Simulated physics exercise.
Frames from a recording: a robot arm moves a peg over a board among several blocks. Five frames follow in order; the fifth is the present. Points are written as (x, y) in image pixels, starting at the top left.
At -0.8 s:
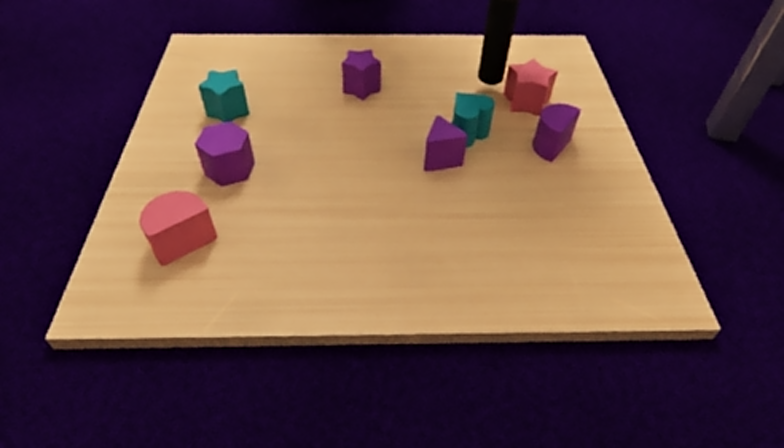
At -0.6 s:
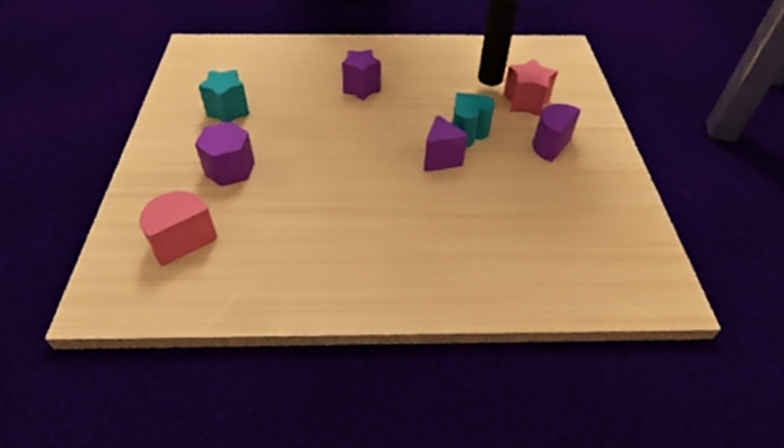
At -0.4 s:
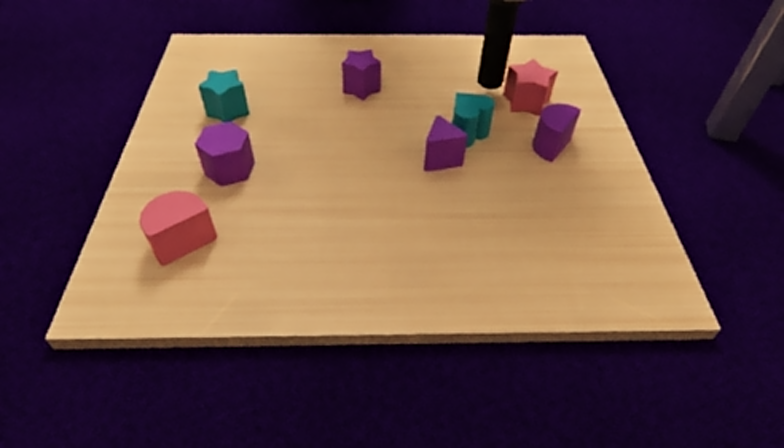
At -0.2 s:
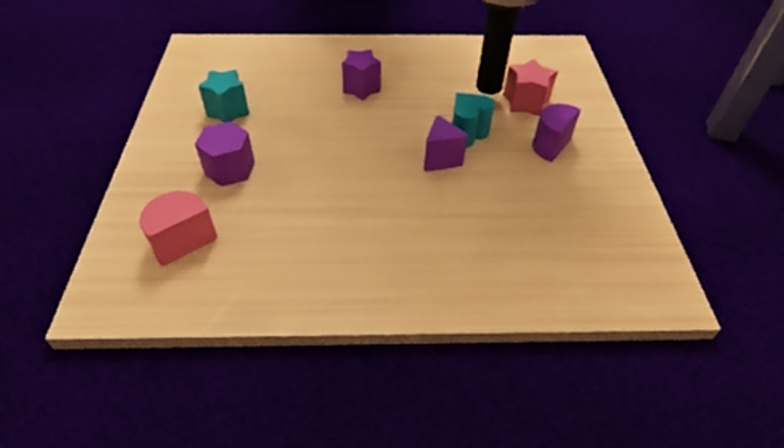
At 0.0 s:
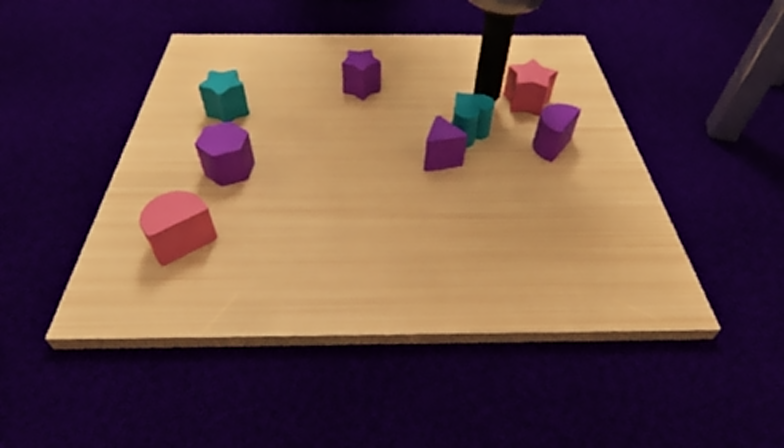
A black peg on a robot arm stands near the back right of a pale wooden board, seen from above and in front against a dark purple surround. Purple, turquoise and pink blocks sit around it, with a turquoise star, purple hexagon and pink rounded block at left. The peg edges slightly toward the viewer, beside the turquoise heart, while the blocks and camera stay still.
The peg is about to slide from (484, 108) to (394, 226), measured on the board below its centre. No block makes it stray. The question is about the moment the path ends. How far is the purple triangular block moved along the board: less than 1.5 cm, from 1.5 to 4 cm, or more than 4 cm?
Covers over 4 cm.
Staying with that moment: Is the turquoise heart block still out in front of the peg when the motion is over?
My answer is yes.
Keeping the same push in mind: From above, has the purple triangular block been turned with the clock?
Yes
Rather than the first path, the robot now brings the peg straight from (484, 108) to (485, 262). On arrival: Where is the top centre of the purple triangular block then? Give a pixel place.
About (424, 135).
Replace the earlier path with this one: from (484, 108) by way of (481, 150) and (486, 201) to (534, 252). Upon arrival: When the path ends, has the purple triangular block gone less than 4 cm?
I'd say yes.
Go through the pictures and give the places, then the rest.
In the first frame, lower end of the peg at (490, 78), tops of blocks, purple triangular block at (444, 130), turquoise heart block at (472, 104), pink star-shaped block at (533, 72).
In the second frame, peg at (490, 79), blocks as before.
In the third frame, peg at (490, 82), blocks as before.
In the fourth frame, peg at (489, 87), blocks as before.
In the fifth frame, peg at (487, 95), purple triangular block at (444, 130), turquoise heart block at (472, 104), pink star-shaped block at (533, 72).
On the path given first. One third of the way, peg at (458, 129); purple triangular block at (424, 149); turquoise heart block at (449, 131).
Two thirds of the way, peg at (428, 168); purple triangular block at (381, 183), turned 35° clockwise; turquoise heart block at (417, 173).
At the end, peg at (394, 214); purple triangular block at (363, 190), turned 60° clockwise; turquoise heart block at (391, 224); pink star-shaped block not moved.
